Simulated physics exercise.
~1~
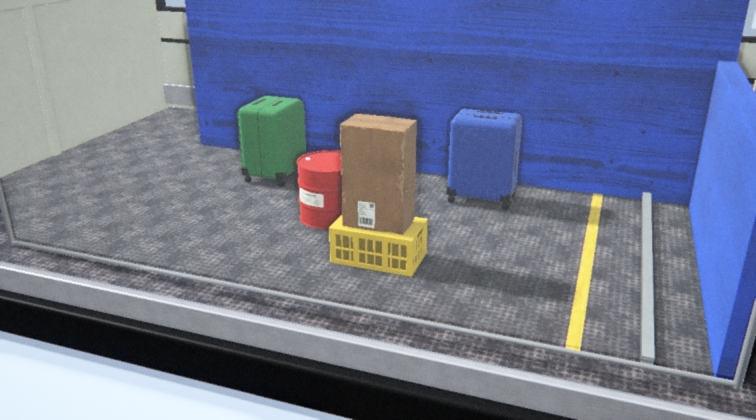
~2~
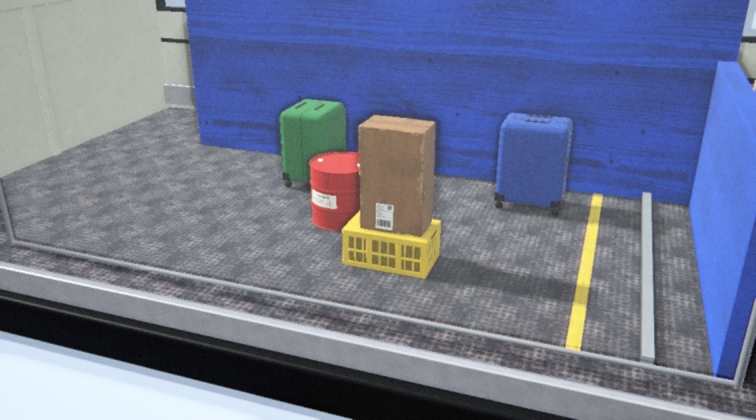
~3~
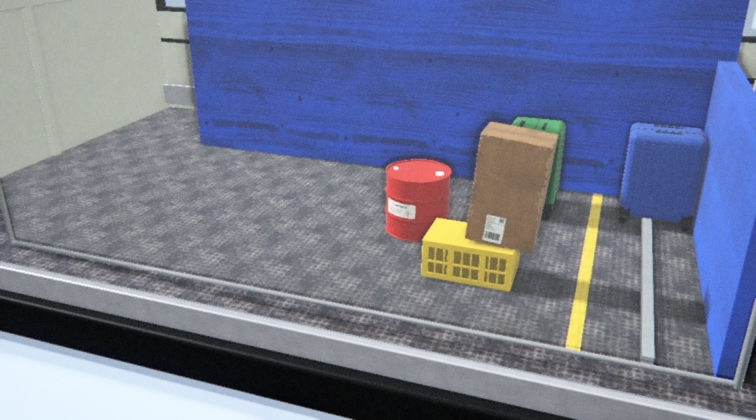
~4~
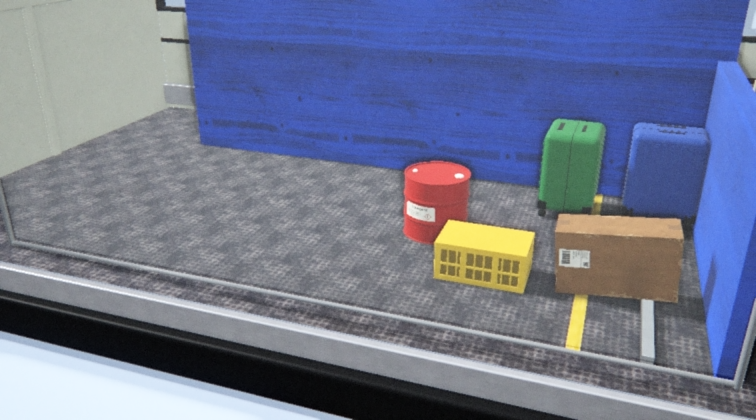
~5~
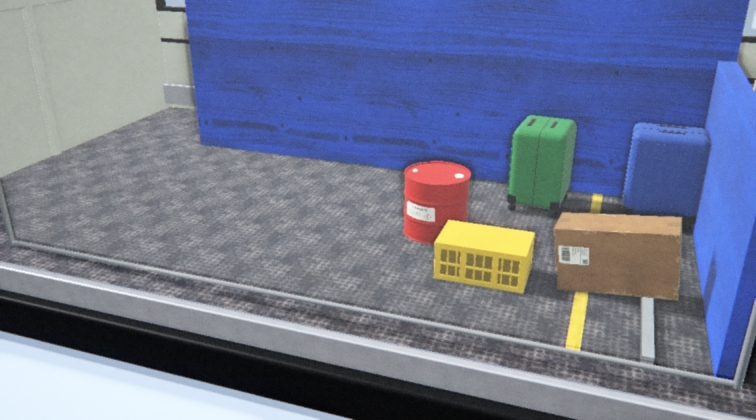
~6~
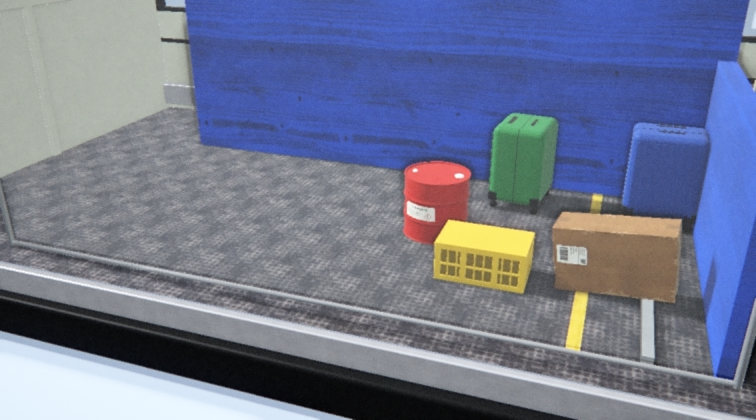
A brown box slides right with other items, topples, and rests across the yellow line.
